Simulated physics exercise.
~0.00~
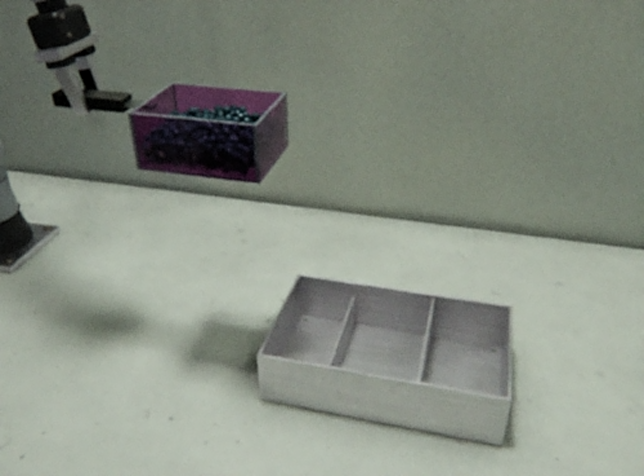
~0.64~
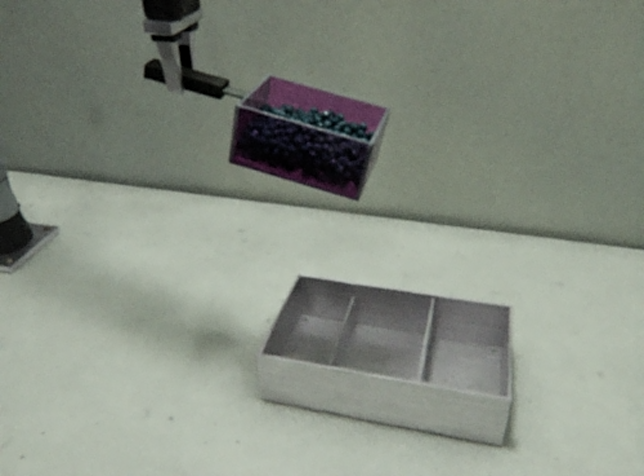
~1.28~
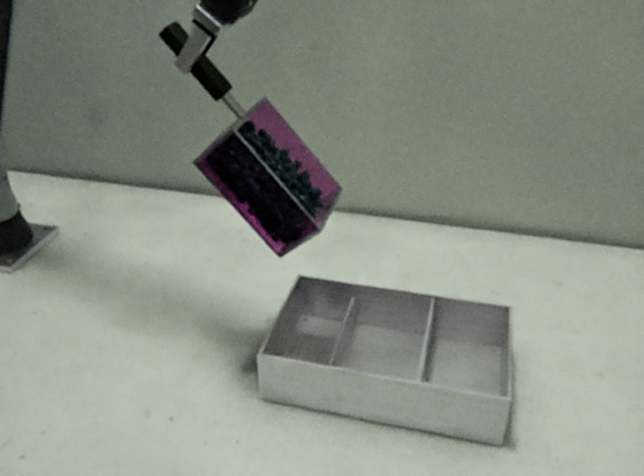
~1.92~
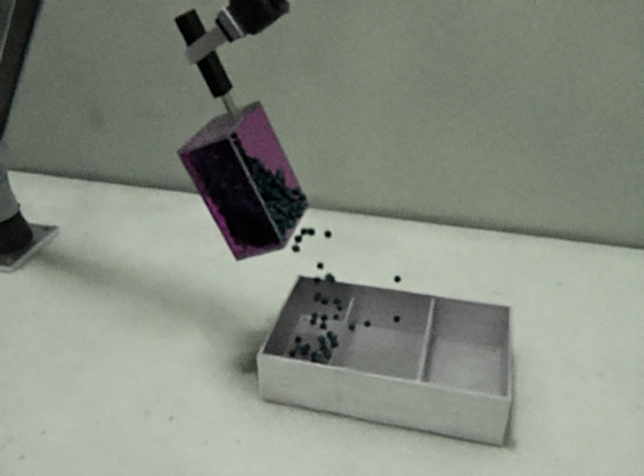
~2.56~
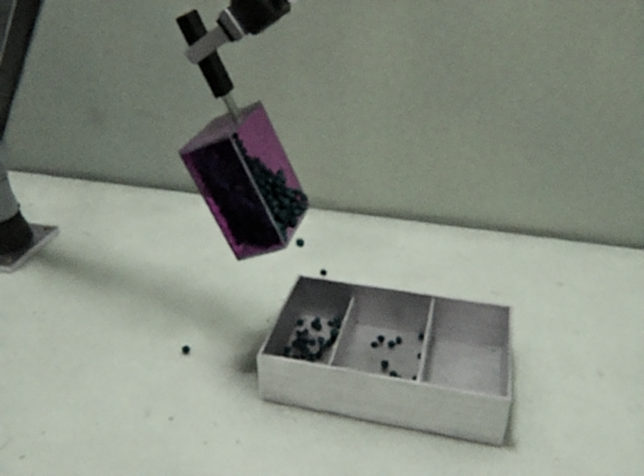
On a pale tabletop, a robot arm carries a purple box rightward and tips it, spilling some dark beads into a divided tray, mostly its left section.
